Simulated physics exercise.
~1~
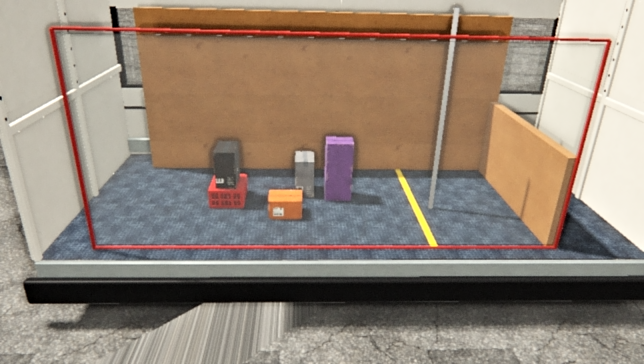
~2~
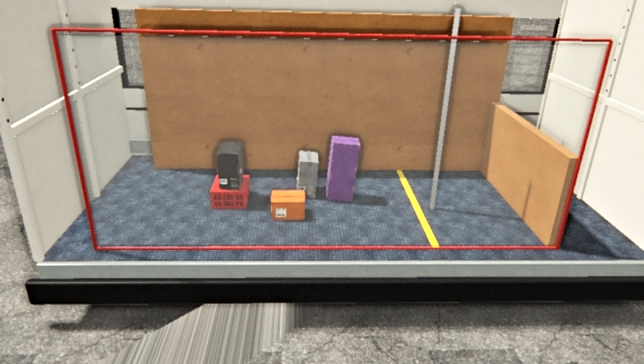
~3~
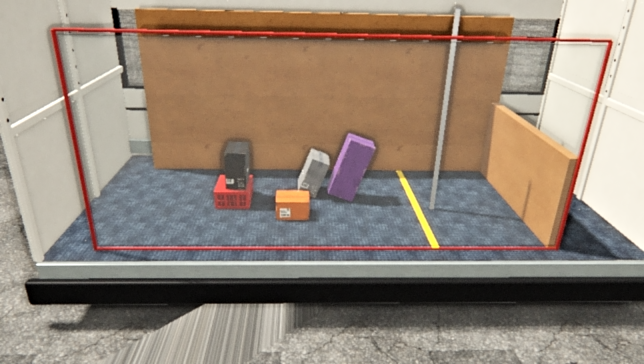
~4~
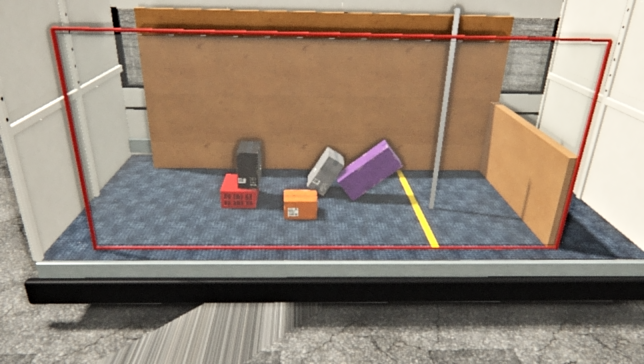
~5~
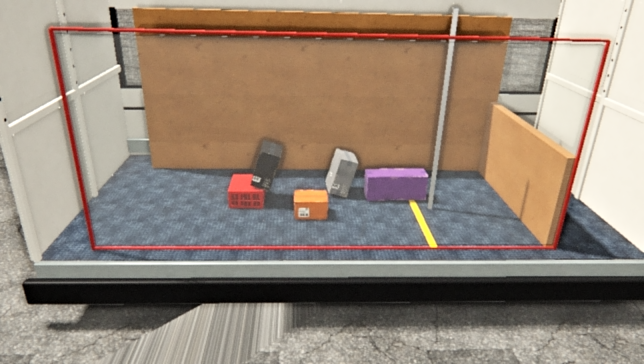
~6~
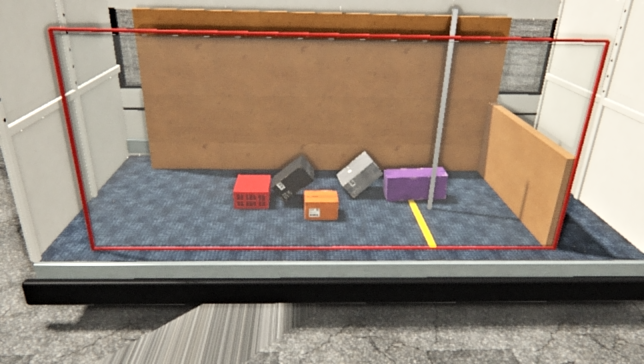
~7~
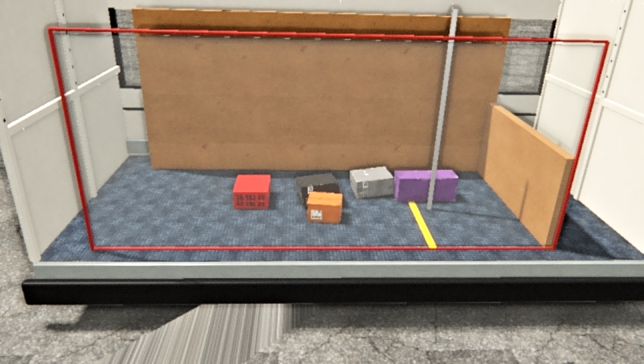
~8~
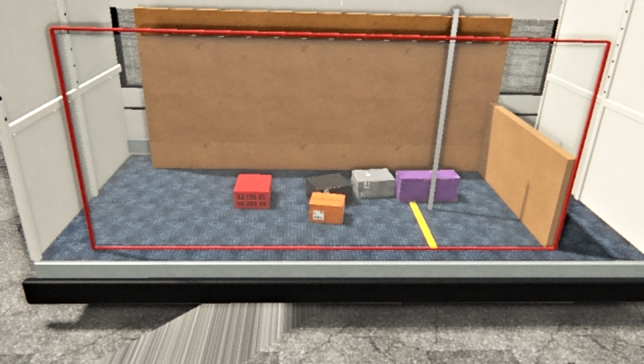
In this clip, boxes and a red crate slide right across a blue floor as the tall purple box, grey pack and black carton topple onto their sides; the purple box ends past the yellow line, while the grey pack, orange carton and crate stop short.
